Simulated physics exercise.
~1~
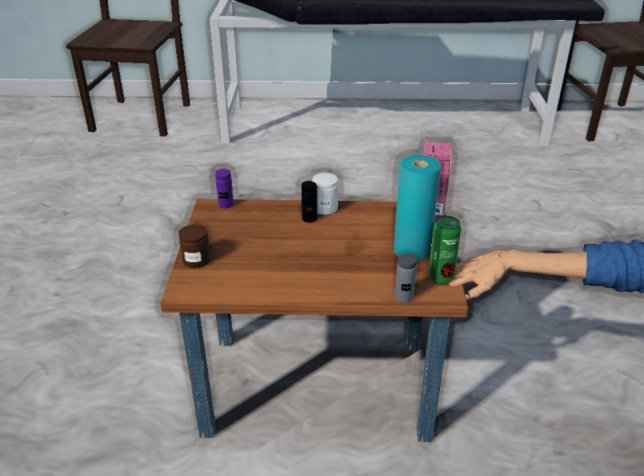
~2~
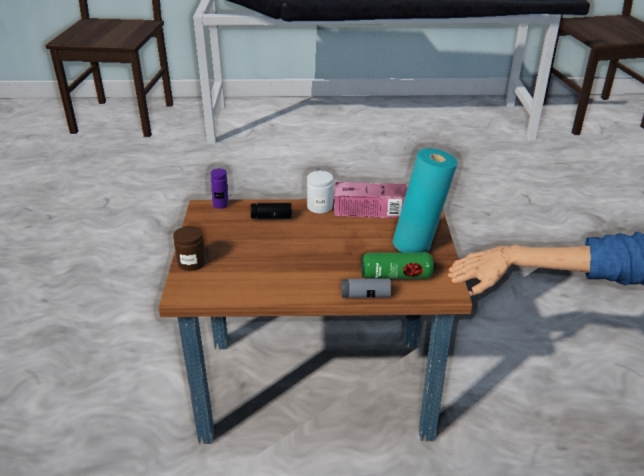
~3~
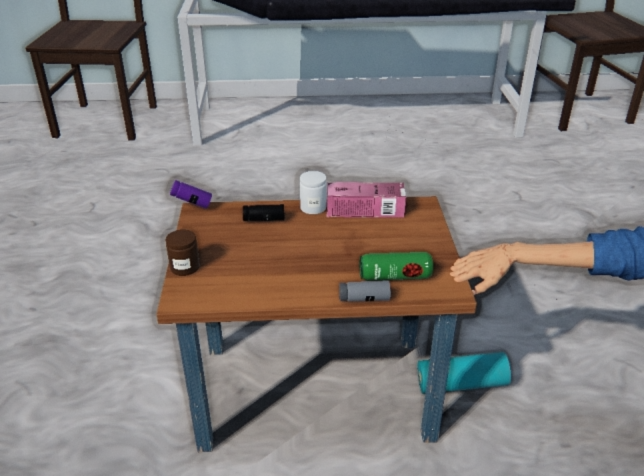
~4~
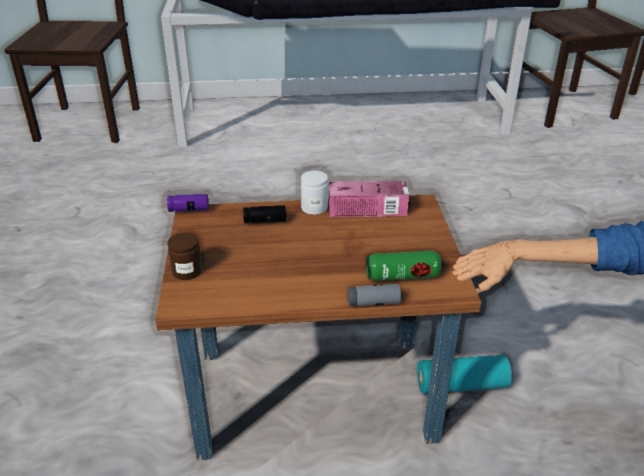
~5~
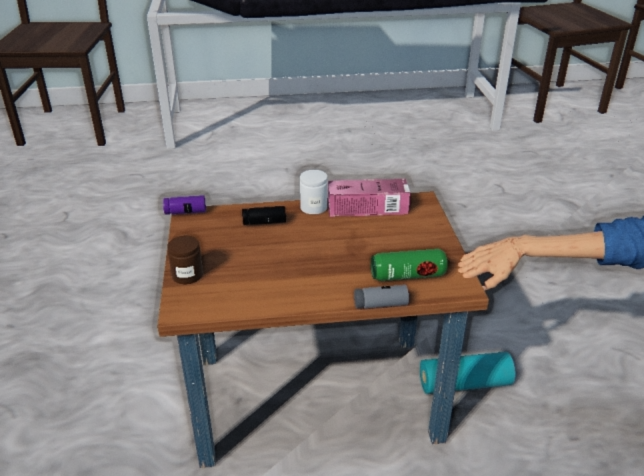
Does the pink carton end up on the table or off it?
The pink carton is still on the table at the end, lying on its side near the back edge beside the white jar.
